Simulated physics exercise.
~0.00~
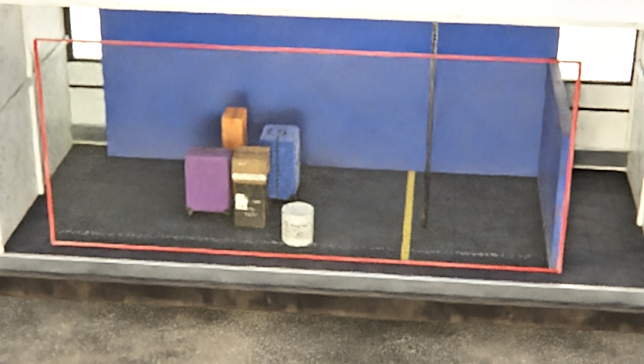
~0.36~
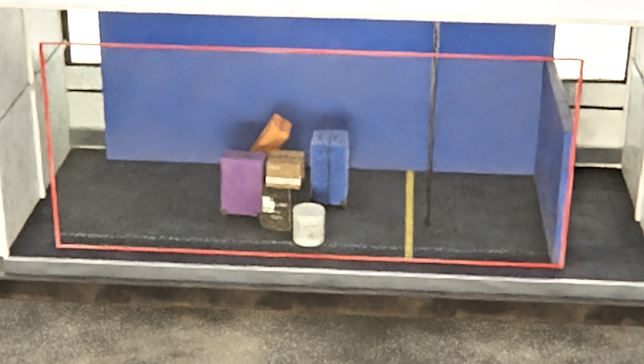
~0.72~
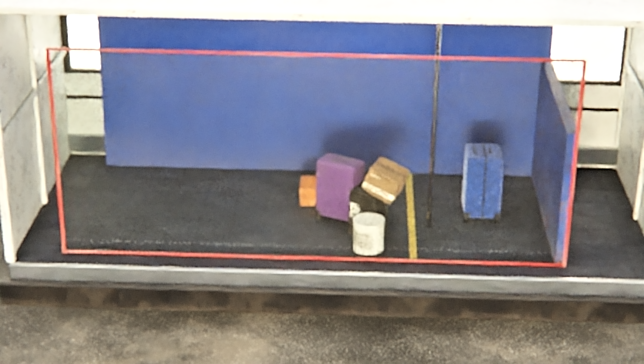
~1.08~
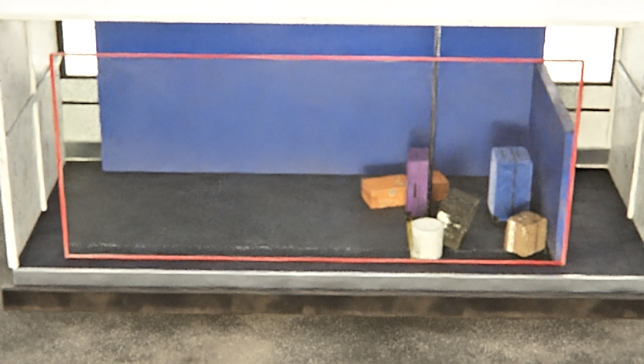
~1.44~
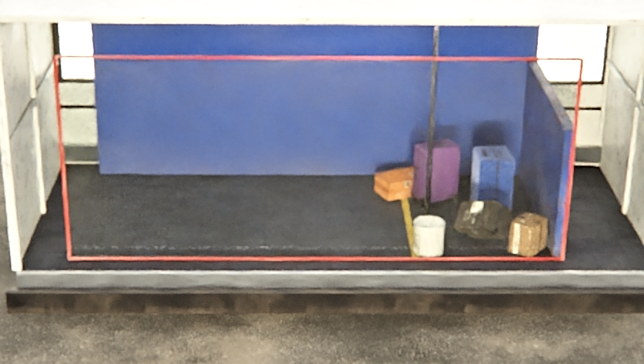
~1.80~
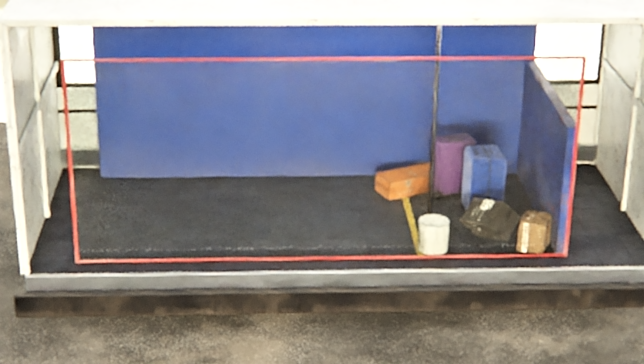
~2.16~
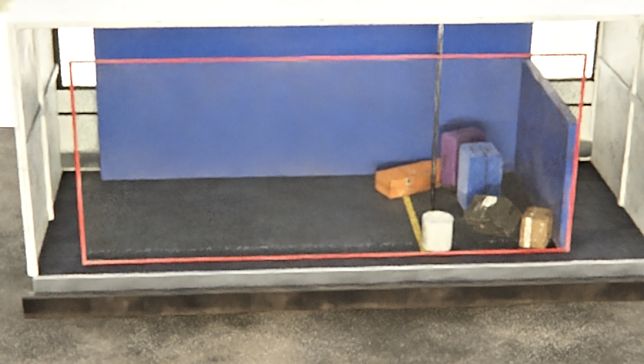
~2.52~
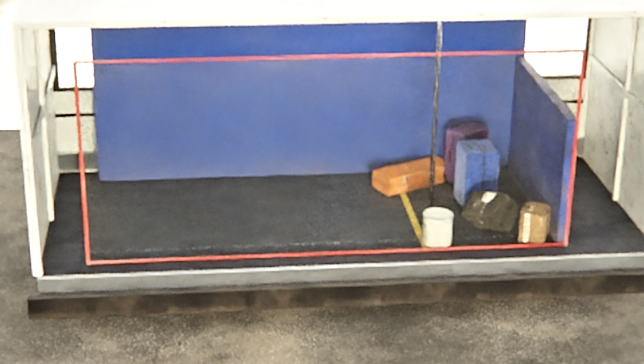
A blue case rolled off to the right while an orange box toppled and the rest of the luggage and a white bucket slid after it, ending bunched past the yellow line near the right wall, with the black pack fallen over.
